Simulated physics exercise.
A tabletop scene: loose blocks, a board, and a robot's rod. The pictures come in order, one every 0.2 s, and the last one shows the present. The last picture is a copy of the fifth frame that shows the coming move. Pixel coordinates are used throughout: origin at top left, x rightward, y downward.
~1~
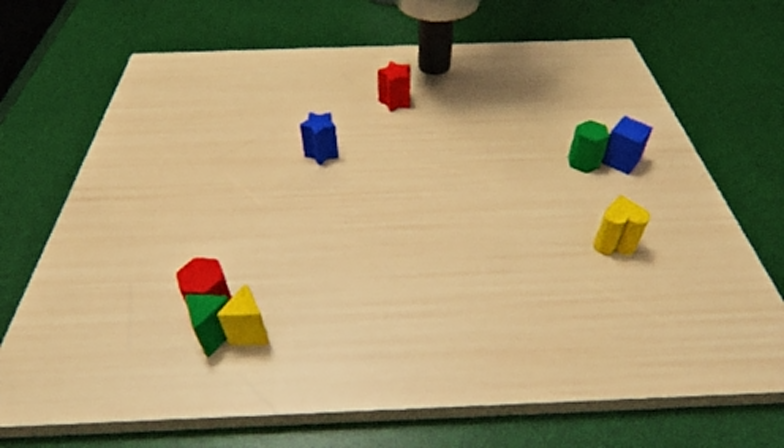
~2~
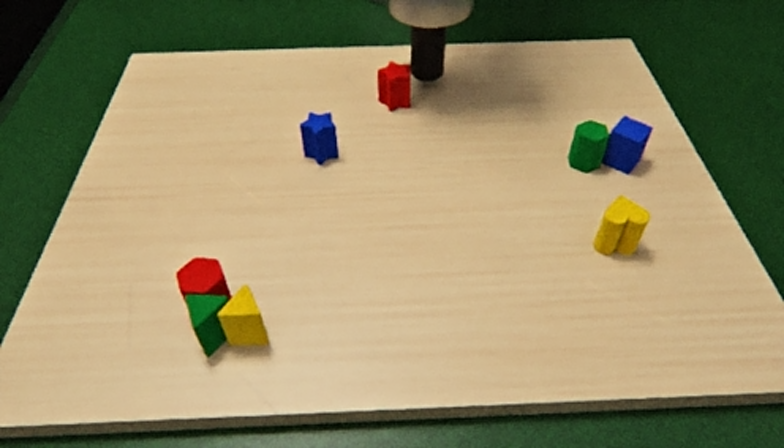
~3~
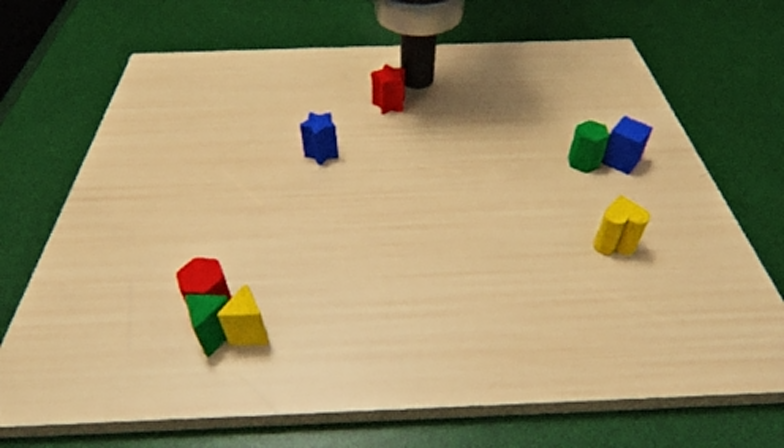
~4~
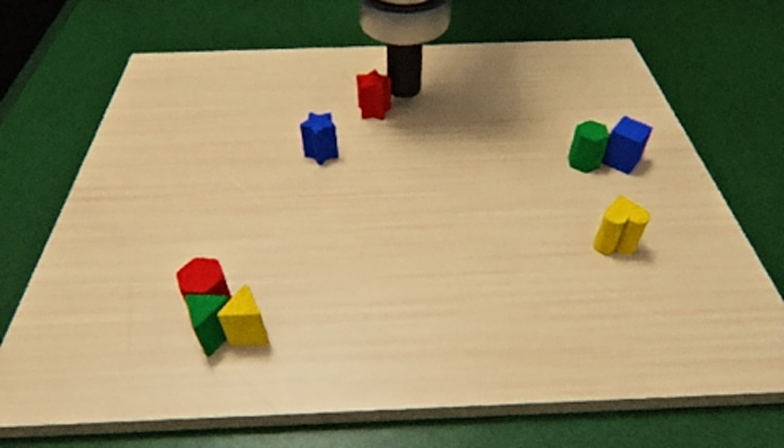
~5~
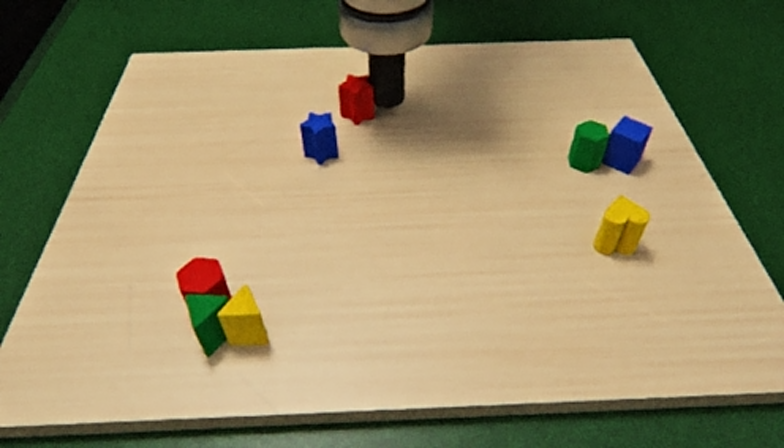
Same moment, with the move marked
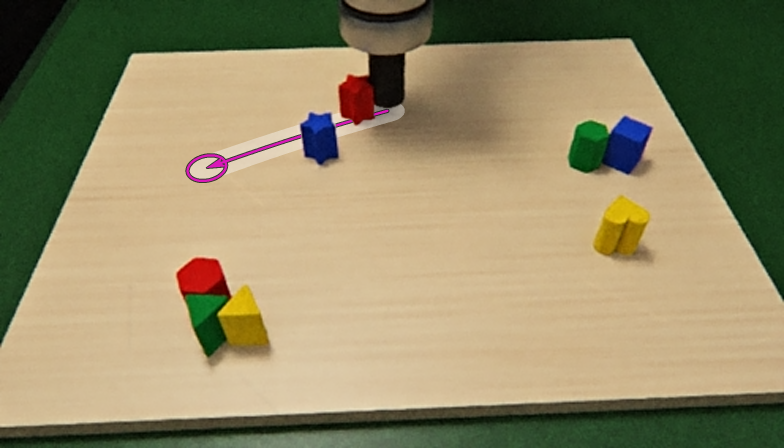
A pale wooden board lies on a green surface, seen from above at an angle by a still camera. A red star block and a blue star sit near the back, green and blue blocks and a yellow heart at right, and a red hexagon with green and yellow triangles at lower left. A dark rod moves left and slightly forward, pushing the red star closer to the blue star.
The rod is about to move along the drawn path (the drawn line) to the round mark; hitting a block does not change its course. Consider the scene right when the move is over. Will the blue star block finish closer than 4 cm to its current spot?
Yes, that is how it ends up.
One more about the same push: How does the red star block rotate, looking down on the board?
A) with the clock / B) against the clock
My answer is option A.
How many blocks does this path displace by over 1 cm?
In total, one block gets moved by over 1 cm.
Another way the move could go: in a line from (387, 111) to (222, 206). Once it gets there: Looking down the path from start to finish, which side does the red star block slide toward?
Sideways shift: Right.
The line goes from (387, 111) through (330, 127) and (270, 146) to (207, 168).
The first path, step by step. One third of the way, rod (327, 115); red star block (294, 98).
Two thirds of the way, rod (266, 134); red star block (230, 114), turned 15° clockwise.
At the end, rod (203, 155); blue star block unmoved; red star block (174, 124), turned 45° clockwise.
